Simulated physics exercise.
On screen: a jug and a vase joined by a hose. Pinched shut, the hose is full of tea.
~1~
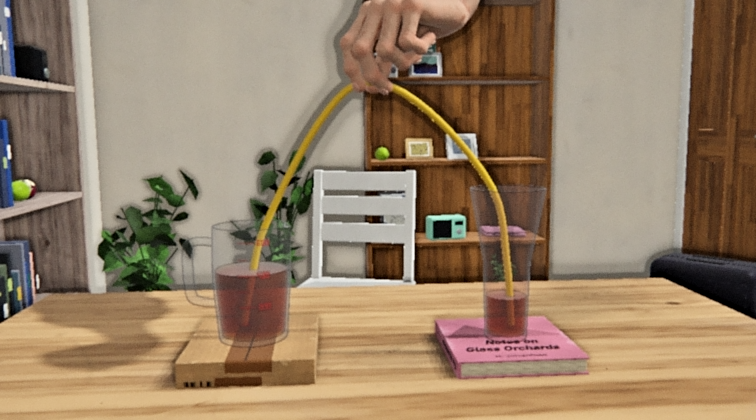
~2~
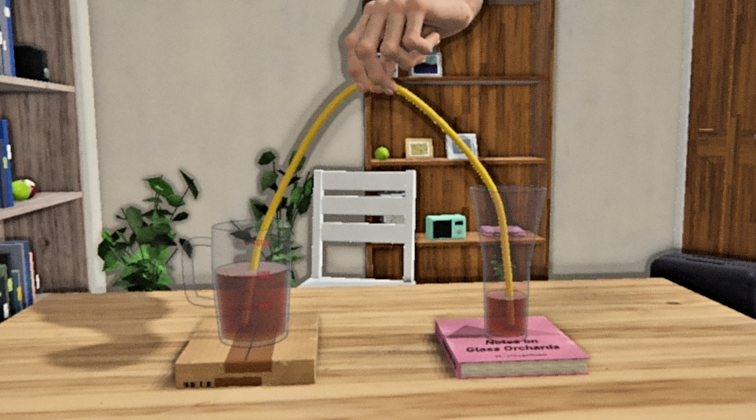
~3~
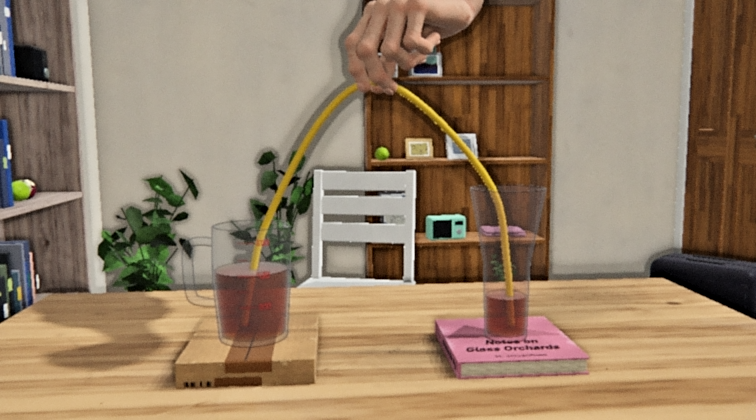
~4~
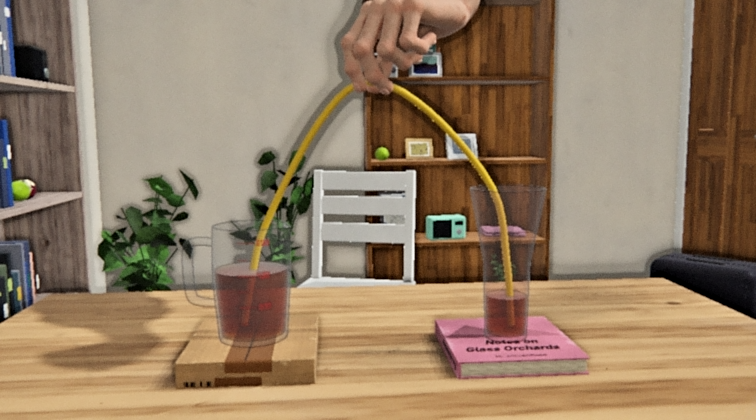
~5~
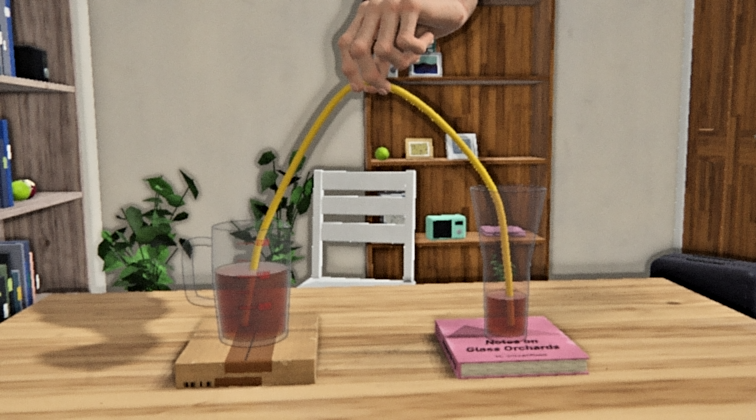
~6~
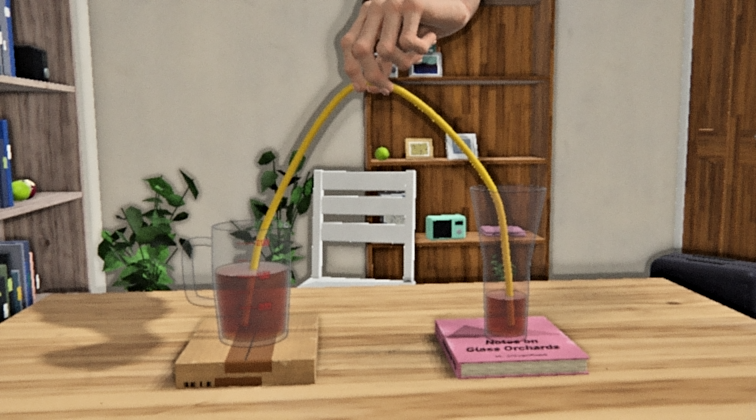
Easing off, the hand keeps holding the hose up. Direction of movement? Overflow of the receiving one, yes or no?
Tea goes: Right. Receiving: No.
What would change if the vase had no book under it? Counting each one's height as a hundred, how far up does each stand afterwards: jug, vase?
45 % and 50 %.
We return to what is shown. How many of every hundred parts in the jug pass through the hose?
I'd put it close to 15 per cent.
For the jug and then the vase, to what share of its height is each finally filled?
Taking them in turn, that's 50 and then 45 per cent.
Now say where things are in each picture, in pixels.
The hose is pinched; jug (252, 278) about two thirds full, up on the box; vase (507, 260) about a quarter full, up on the book, in the first frame.
Nothing flows; jug about two thirds full, surface at (252, 269); vase about a quarter full, surface at (506, 296), in the second frame.
Fingers on the hose; jug (252, 278) about two thirds full; vase (507, 260) about a quarter full, in the third frame.
Still shut; jug about two thirds full, surface at (252, 269); vase about a quarter full, surface at (506, 296), in the fourth frame.
The hose is pinched; jug (252, 278) about two thirds full, up on the box; vase (507, 260) about a quarter full, up on the book, in the fifth frame.
Nothing flows; jug about two thirds full, surface at (252, 269); vase about a quarter full, surface at (506, 296), in the sixth frame.
Soon after, the jug is about half full; the vase is about a third full.
In the end, the jug is about half full; the vase is about half full; the two surfaces are level.
